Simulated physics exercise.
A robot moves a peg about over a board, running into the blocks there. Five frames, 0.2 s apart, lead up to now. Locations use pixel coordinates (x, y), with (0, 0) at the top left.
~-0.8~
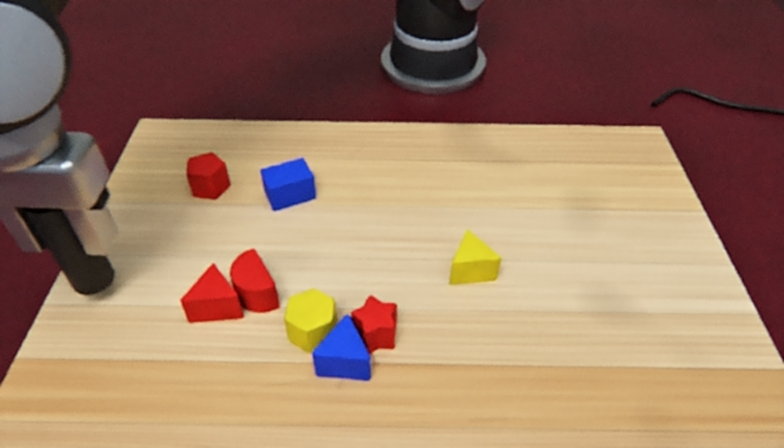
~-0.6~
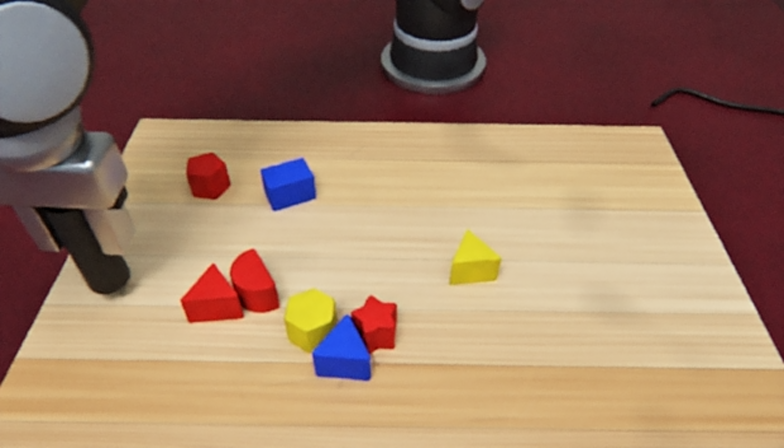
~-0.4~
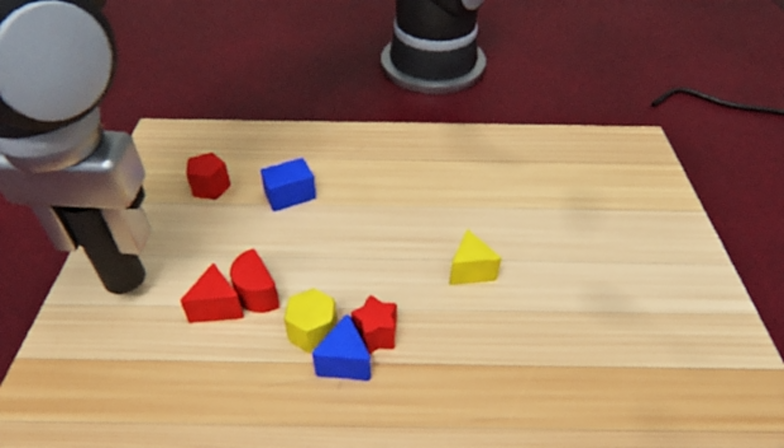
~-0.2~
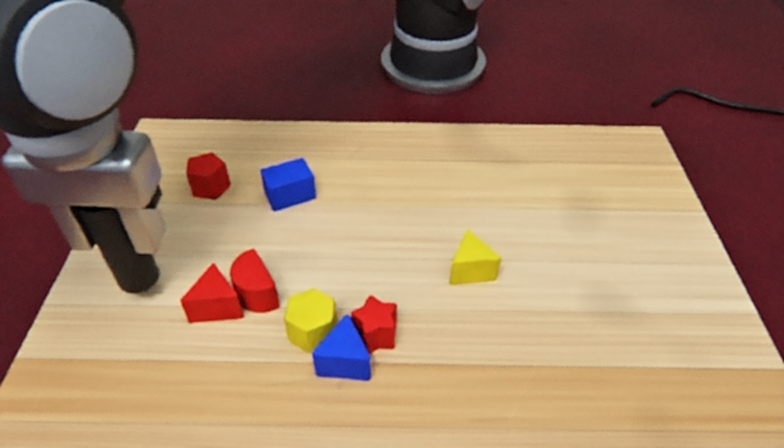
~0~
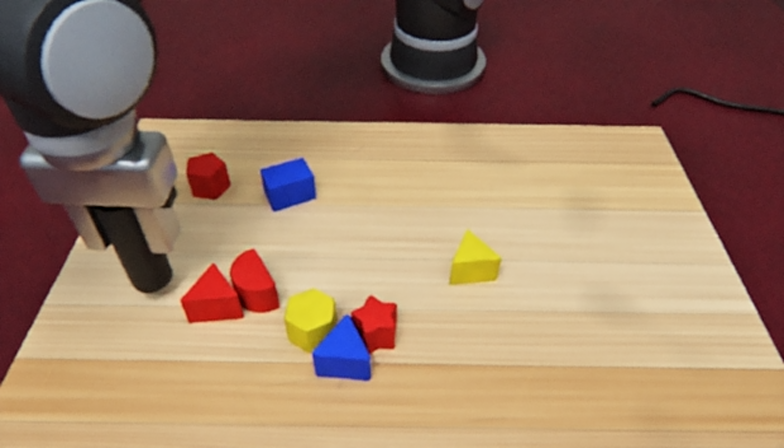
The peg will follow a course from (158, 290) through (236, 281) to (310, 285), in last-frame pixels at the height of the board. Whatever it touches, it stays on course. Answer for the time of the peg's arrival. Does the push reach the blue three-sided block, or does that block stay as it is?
Moved away.
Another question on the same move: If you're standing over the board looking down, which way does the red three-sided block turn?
My answer: Clockwise.
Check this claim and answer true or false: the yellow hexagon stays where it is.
That statement is not accurate.
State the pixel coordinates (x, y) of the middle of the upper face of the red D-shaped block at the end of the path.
In the picture, it is at (331, 289).
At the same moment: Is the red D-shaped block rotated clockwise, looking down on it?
Yes, I think so.
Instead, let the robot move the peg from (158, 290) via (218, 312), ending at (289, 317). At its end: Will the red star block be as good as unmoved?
The answer is no.
The first path, step by step. One third of the way, peg (207, 270); red three-sided block (215, 286), turned 20° clockwise.
Two thirds of the way, peg (259, 269); red three-sided block (223, 290), turned 50° clockwise; red D-shaped block (288, 278); yellow hexagon (316, 314).
At the end, peg (308, 274); red three-sided block (223, 290), turned 50° clockwise; red D-shaped block (331, 289), turned 30° clockwise; yellow hexagon (336, 334), turned 35° clockwise; blue three-sided block (357, 372).
